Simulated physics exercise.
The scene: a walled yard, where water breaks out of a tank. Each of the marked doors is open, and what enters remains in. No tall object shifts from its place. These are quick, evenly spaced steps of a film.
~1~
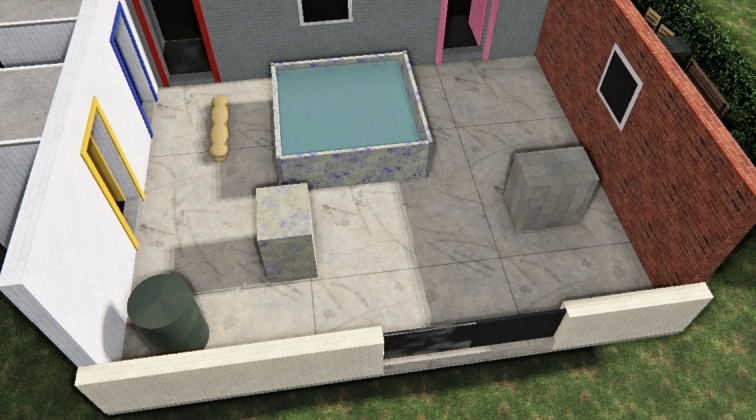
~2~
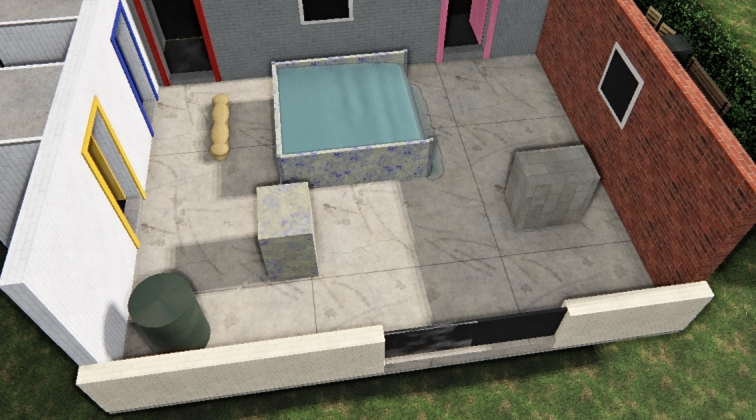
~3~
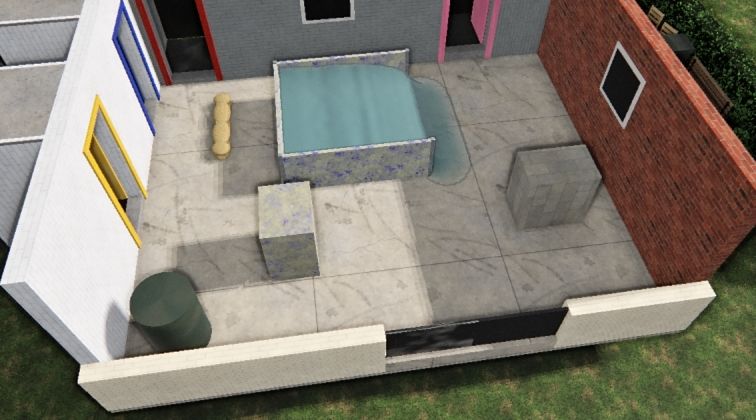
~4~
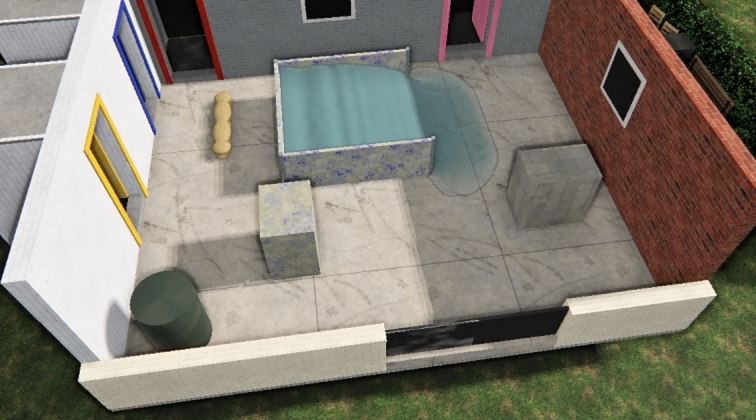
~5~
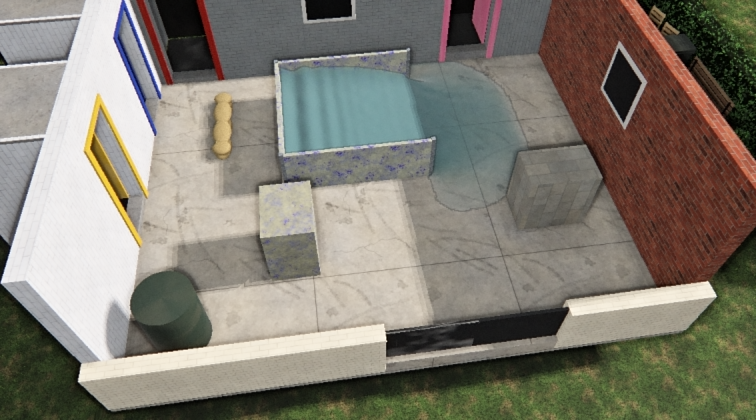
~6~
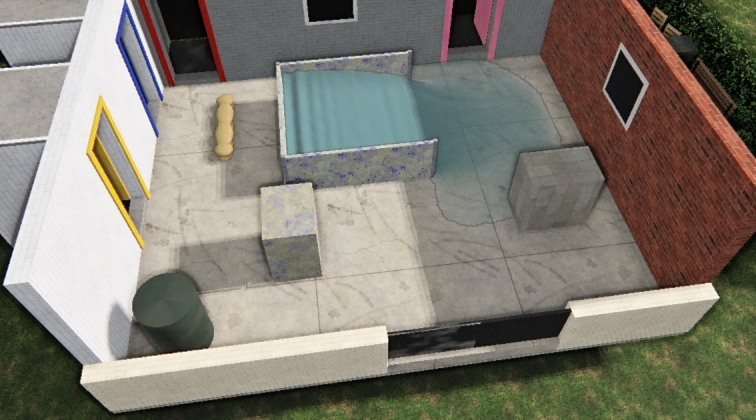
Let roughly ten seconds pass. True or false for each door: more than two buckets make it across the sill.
Blue door: True; red door: False; yellow door: False; pink door: True.
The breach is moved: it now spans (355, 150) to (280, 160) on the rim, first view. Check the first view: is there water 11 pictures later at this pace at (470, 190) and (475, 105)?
Still dry, Still dry.
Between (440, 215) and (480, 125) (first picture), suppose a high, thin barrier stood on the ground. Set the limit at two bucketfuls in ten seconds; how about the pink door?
Note: Pink door crosses the threshold.
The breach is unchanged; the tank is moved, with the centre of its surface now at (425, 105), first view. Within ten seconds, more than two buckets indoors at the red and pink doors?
Briefly, the red door overshoots and the pink door overshoots.
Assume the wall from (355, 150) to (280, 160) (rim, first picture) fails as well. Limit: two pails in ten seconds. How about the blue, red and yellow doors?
Lab note - blue door: Above the mark; red door: Above the mark; yellow door: Above the mark.
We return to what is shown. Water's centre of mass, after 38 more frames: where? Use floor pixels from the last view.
Near (443, 168) in the last view.
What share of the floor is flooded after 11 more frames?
About 35 per cent.
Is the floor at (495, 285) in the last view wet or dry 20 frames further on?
Call it swamped.
A moment on, water covers 30 % of the floor; the blue door not reached, the red door not reached, the yellow door not reached, the pink door wet at the sill, nothing in.
Next, water covers 35 % of the floor; the blue door not reached, the red door not reached, the yellow door not reached, the pink door wet at the sill, nothing in.
Then, water covers 40 % of the floor; the blue door not reached, the red door not reached, the yellow door not reached, the pink door over two buckets in.
Later, water covers 75 % of the floor; the blue door under two buckets in, the red door wet at the sill, nothing in, the yellow door not reached, the pink door far over two buckets in.
In the end, water covers 100 % of the floor; the blue door over two buckets in, the red door under two buckets in, the yellow door wet at the sill, nothing in, the pink door far over two buckets in.
